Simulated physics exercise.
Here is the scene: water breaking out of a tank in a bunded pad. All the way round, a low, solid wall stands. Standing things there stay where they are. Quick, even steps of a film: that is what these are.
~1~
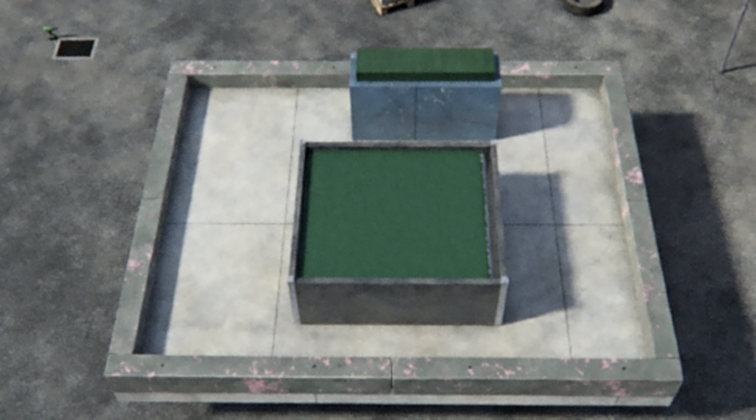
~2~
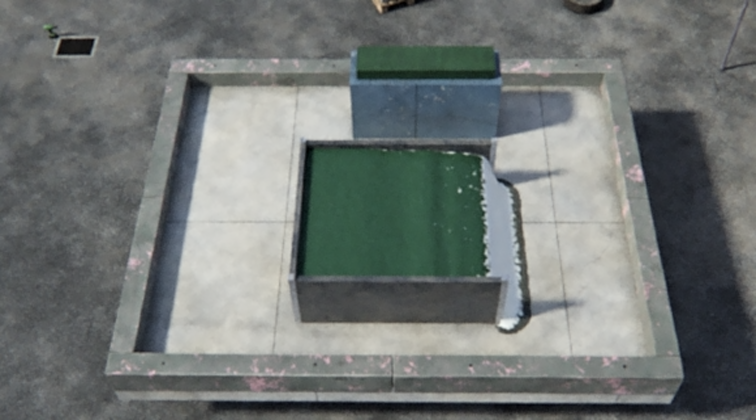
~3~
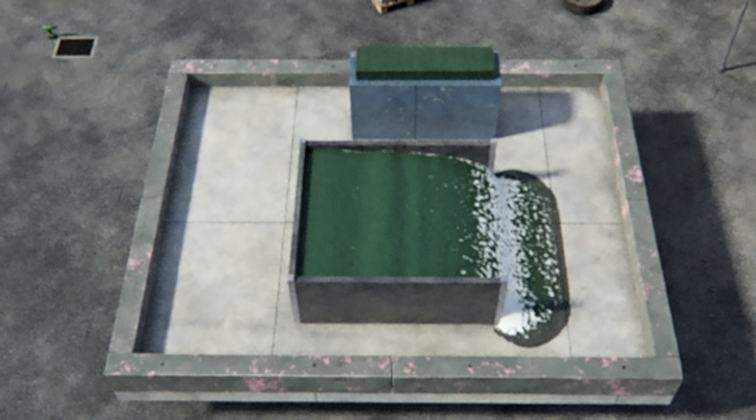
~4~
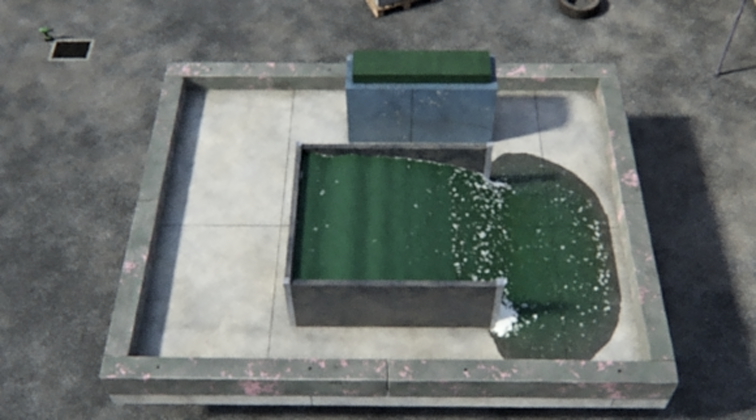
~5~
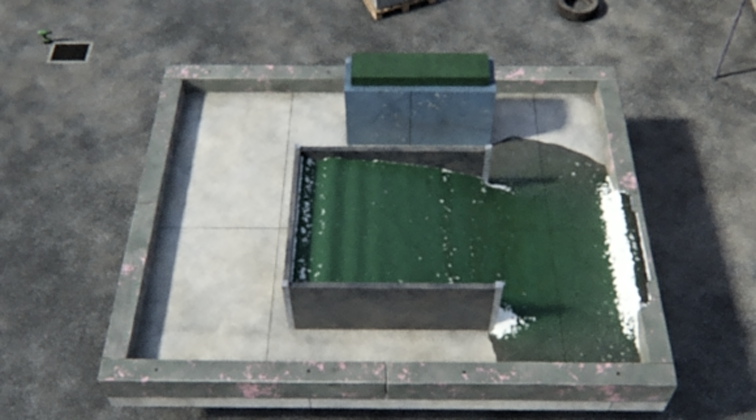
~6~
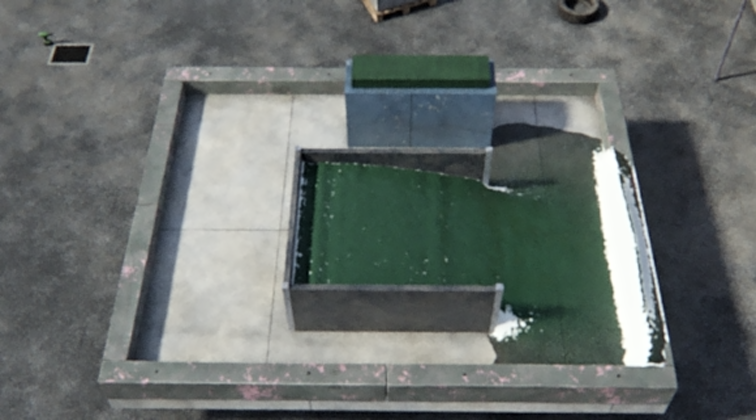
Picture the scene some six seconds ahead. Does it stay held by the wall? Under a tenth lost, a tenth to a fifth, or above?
Seems the part that spills out comes in higher than a fifth.
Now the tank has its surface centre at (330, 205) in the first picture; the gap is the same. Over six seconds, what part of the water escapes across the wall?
Roughly 16 percent, as I see it.
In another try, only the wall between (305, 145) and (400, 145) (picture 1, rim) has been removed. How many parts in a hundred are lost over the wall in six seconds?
Roughly 10 %.
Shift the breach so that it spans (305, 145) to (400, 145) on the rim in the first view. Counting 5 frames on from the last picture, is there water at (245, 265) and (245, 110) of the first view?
Taking them as listed, I'd say unwetted and drenched.
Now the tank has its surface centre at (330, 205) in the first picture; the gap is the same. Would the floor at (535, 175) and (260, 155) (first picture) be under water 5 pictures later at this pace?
Result, in listed order - waterlogged, high and dry.
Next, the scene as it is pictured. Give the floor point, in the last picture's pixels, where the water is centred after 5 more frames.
Roughly (476, 258) in the last picture.
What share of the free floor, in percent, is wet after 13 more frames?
That comes to about 45 per cent.
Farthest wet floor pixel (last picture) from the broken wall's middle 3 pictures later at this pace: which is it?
Look around (592, 102).
A moment on, water covers 30 % of the floor; the low wall has let 1 % over.
Next, water covers 30 % of the floor; the low wall has let 5 % over.
Then, water covers 45 % of the floor; the low wall has let 19 % over.
Later, water covers 65 % of the floor; the low wall has let 23 % over.
In the end, water covers 80 % of the floor; the low wall has let 23 % over.
